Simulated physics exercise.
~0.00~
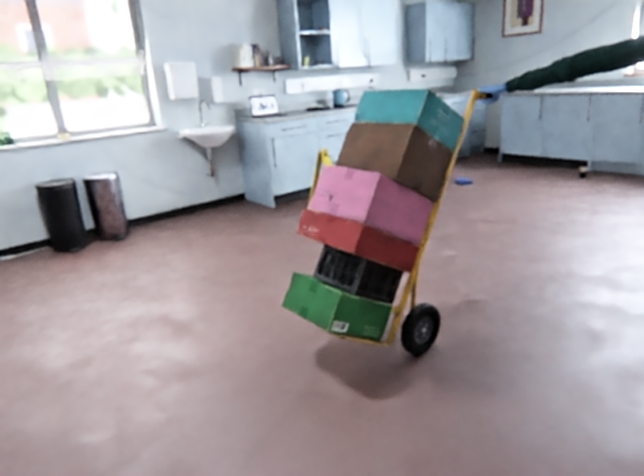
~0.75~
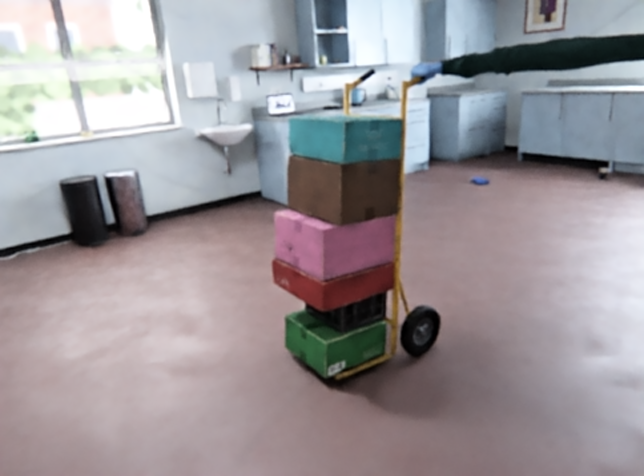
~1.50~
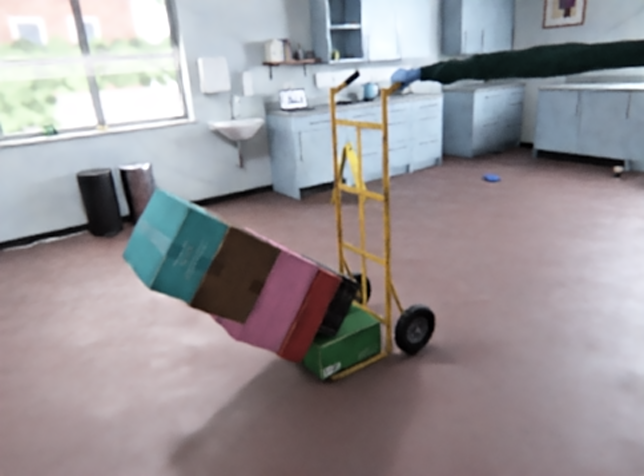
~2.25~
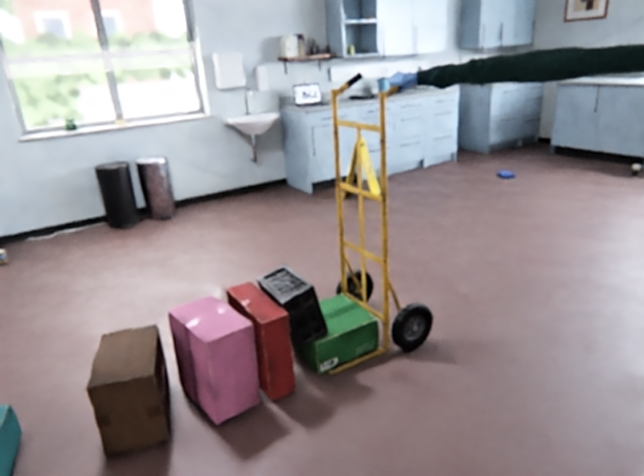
A gloved hand swung a loaded yellow sack truck upright, and the stacked boxes toppled off to the left, leaving the turquoise, brown, pink and red ones strewn across the floor, the black crate tipped over and the green box still on the truck.
